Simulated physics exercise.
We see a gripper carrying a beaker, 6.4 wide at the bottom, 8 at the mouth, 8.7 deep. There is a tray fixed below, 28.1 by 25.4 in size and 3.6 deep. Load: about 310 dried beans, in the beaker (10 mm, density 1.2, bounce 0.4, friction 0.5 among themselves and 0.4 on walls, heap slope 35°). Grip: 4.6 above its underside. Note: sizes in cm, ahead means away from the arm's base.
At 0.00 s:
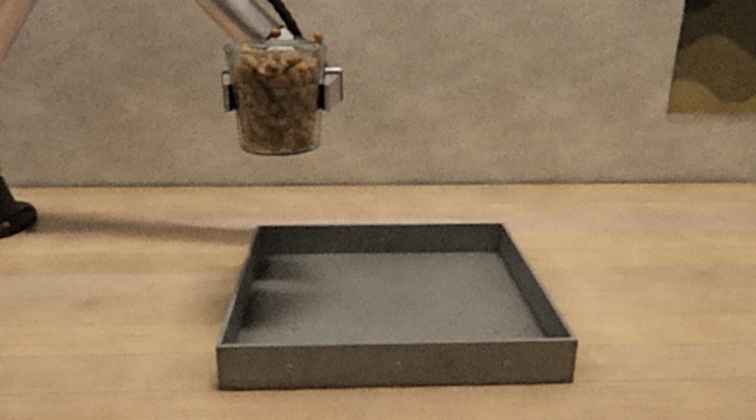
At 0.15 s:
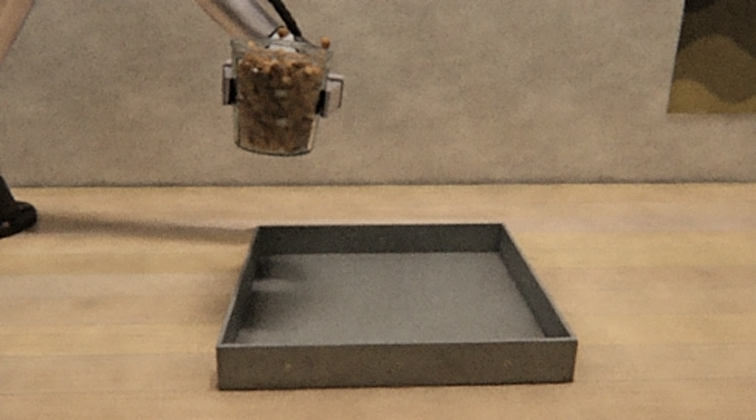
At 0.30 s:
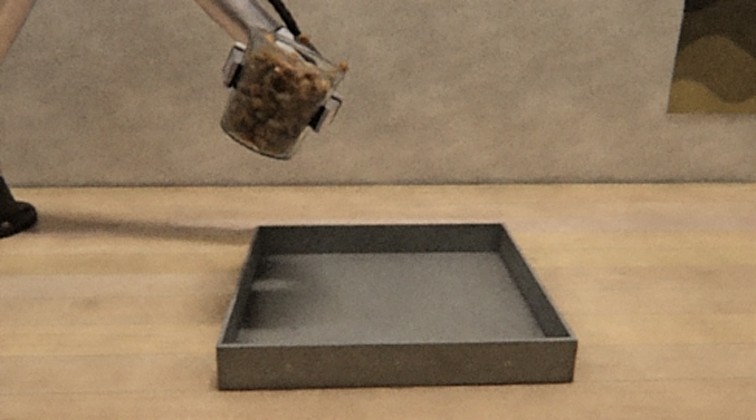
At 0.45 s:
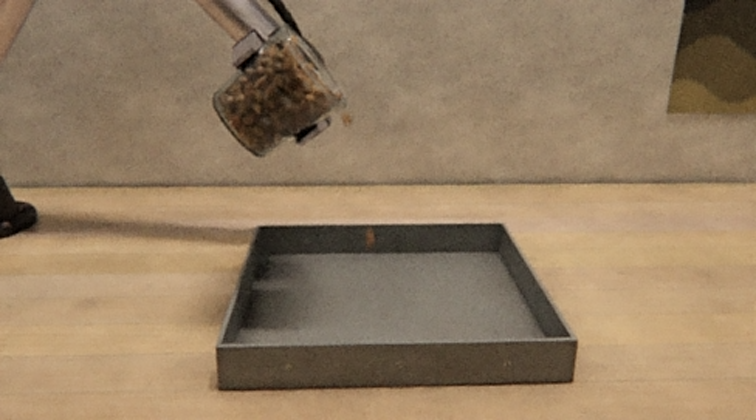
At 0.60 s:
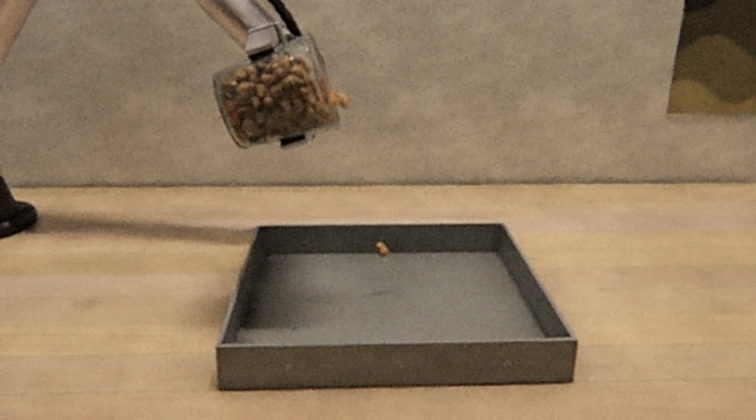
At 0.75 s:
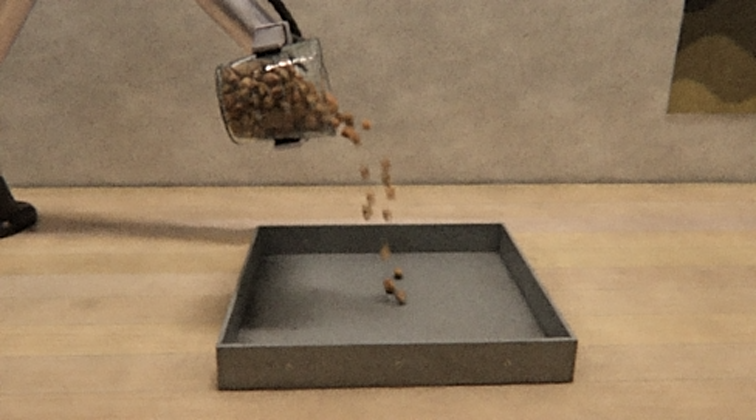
The clip opens with a gripper holding a clear beaker heaped with small brown beans, upright above an empty gray tray. The gripper tilts the beaker steadily to the right until it lies nearly on its side; a stray bean or two drops first, then a thin stream pours into the tray.
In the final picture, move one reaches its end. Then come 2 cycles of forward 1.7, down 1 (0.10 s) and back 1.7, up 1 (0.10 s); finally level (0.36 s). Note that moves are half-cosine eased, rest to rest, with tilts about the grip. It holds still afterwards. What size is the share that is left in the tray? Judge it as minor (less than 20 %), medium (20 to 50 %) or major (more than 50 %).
Medium, 20 to 50 %.
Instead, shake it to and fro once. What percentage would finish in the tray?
That share would be near 20 percent.
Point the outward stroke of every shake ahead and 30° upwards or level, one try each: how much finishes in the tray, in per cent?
Estimates, in order: 50 % then 45 %.
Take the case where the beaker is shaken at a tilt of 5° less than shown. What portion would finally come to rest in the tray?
Near 20 %.
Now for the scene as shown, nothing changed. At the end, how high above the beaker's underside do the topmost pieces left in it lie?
Around 8.0 cm above the underside.
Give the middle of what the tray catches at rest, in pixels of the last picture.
About (406, 302).
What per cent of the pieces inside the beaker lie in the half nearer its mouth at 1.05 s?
About 45 percent.
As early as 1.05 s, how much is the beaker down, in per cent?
Share gone: Around 20 %.
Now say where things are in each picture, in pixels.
The beaker middle at (278, 99), level; upper third of the load around (276, 71), from x 240 to 320, top at y 35; 306 in the beaker, in the first picture.
The beaker middle at (278, 99), tilted 8° forward; upper third of the load around (277, 72), from x 240 to 325, top at y 35, in the second picture.
The beaker middle at (277, 98), tilted 28° forward; upper third of the load around (278, 73), from x 230 to 345, top at y 40; 305 in the beaker, 1 in flight or on a rim, in the third picture.
The beaker middle at (276, 98), tilted 52° forward; upper third of the load around (281, 75), from x 225 to 370, top at y 45; 304 in the beaker, 1 in the tray, 1 in flight or on a rim, in the fourth picture.
The beaker middle at (275, 97), tilted 72° forward; upper third of the load around (277, 79), from x 225 to 385, top at y 60; 304 in the beaker, 2 in the tray, in the fifth picture.
The beaker middle at (275, 96), tilted 80° forward; upper third of the load around (269, 81), from x 225 to 400, top at y 65; 291 in the beaker, 5 in the tray, 10 in flight or on a rim, in the sixth picture.
After 1.05 s, tilted 80° forward, highest piece 22 above the table; 251 in the beaker, 47 in the tray, 8 in flight or on a rim.
After 1.36 s, tilted 30° forward, highest piece 24 above the table; 221 in the beaker, 83 in the tray, 2 in flight or on a rim.
After 1.71 s, level, highest piece 25 above the table; 220 in the beaker, 86 in the tray.
After 2.76 s, level, highest piece 25 above the table; 220 in the beaker, 86 in the tray.
In the end, 220 in the beaker, 86 in the tray. That is 28 % in the tray.
